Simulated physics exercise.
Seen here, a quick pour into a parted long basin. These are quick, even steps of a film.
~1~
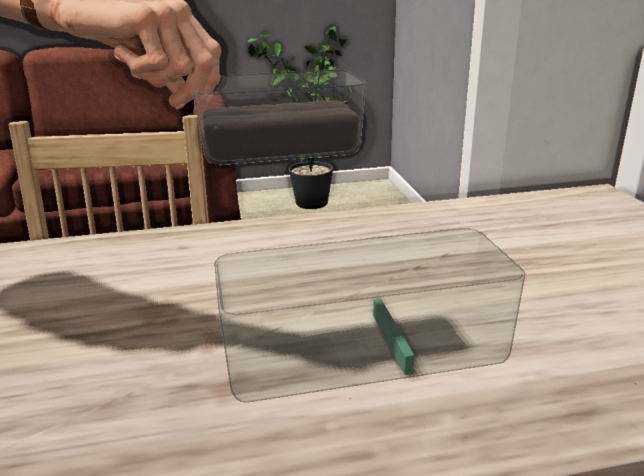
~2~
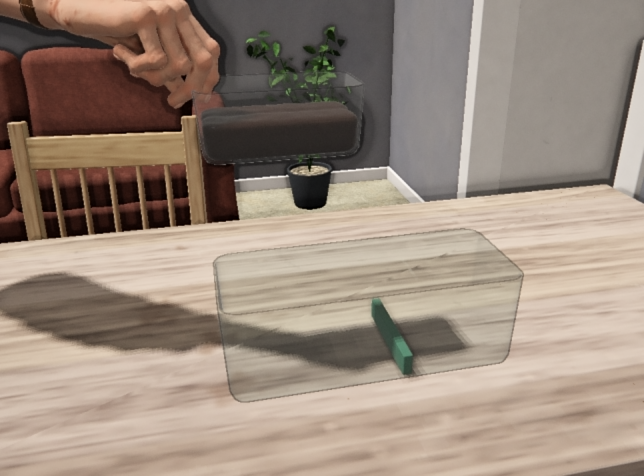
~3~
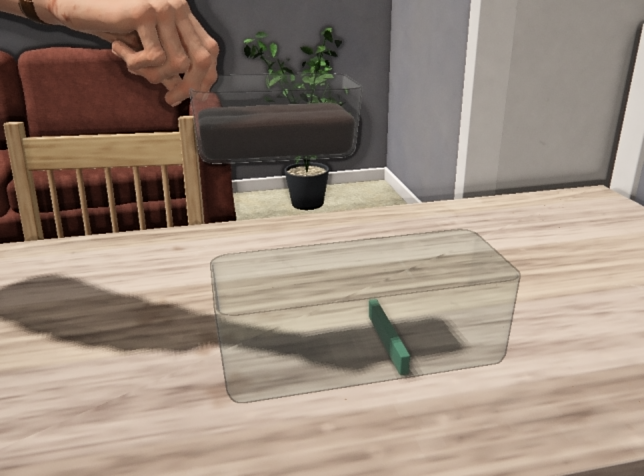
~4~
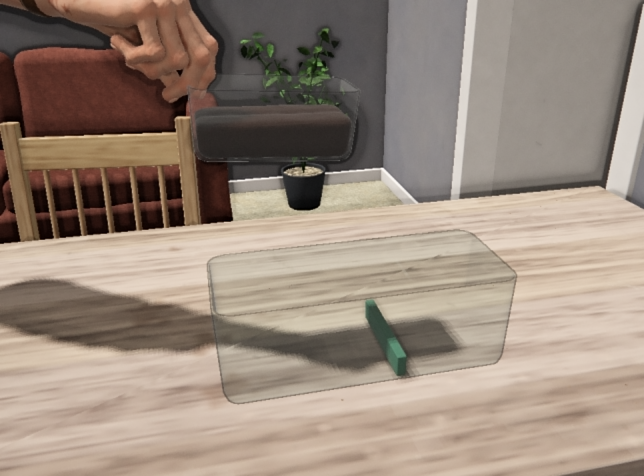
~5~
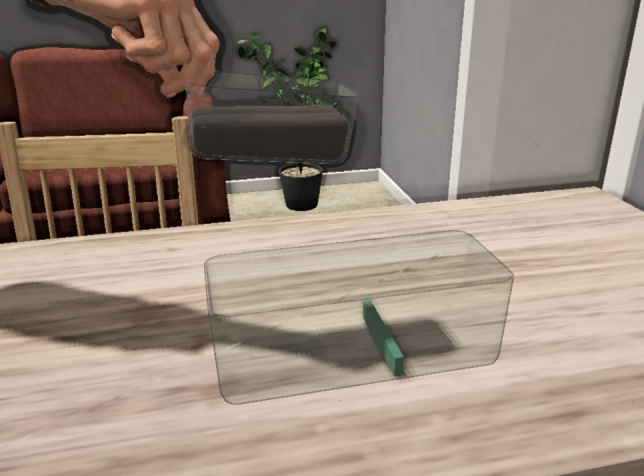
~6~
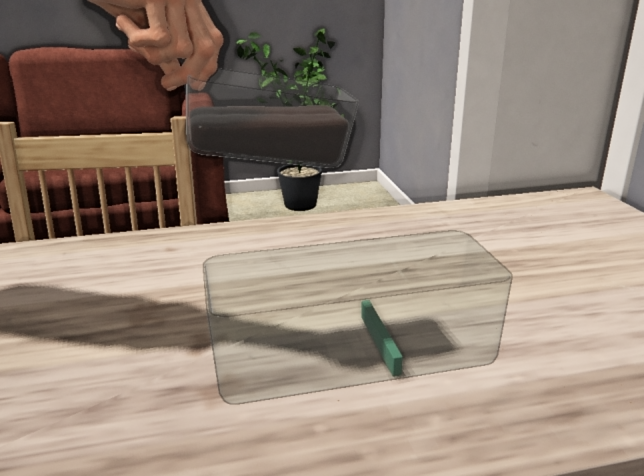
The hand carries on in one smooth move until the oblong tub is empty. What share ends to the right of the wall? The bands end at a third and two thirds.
It comes to between a third and two thirds.
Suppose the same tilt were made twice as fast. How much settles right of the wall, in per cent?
Some 45 per cent.
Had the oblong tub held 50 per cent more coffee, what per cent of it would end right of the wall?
Roughly 55 in a hundred.
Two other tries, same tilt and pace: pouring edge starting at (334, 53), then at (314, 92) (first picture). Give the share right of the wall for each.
In turn 45 and 10 in a hundred.
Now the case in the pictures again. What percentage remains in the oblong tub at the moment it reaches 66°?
Roughly 45 in a hundred.
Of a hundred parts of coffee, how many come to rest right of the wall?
Some 55 per cent.
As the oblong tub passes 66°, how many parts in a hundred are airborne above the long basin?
About 40 per cent.
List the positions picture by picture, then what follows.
Tilt 0°; pouring edge (356, 79); surface from (202, 118) to (351, 107); the long basin's rim runs from (218, 285) to (501, 252); the wall's top is at (392, 326), in the first frame.
Tilt 0°; pouring edge (355, 80); surface from (200, 117) to (349, 108), in the second frame.
Tilt 2°; pouring edge (353, 82); surface from (198, 118) to (346, 109), in the third frame.
Tilt 4°; pouring edge (350, 86); surface from (195, 118) to (343, 111), in the fourth frame.
Tilt 7°; pouring edge (349, 91); surface from (191, 116) to (341, 113), in the fifth frame.
Tilt 11°; pouring edge (349, 96); surface from (189, 116) to (341, 113), in the sixth frame.
A moment on, the oblong tub is tipped part way and 47 per cent is still to pour, 2 is left of the wall and 13 right of it.
Next, the oblong tub is tipped right over and 6 per cent is still to pour, 31 is left of the wall and 54 right of it.
Then the oblong tub is tipped right over and 0 per cent is still to pour, 42 is left of the wall and 57 right of it.
Later the oblong tub is tipped right over and 0 per cent is still to pour, 42 is left of the wall and 57 right of it.
Finally, 42 per cent lies left of the wall, 57 right of it and 1 outside.
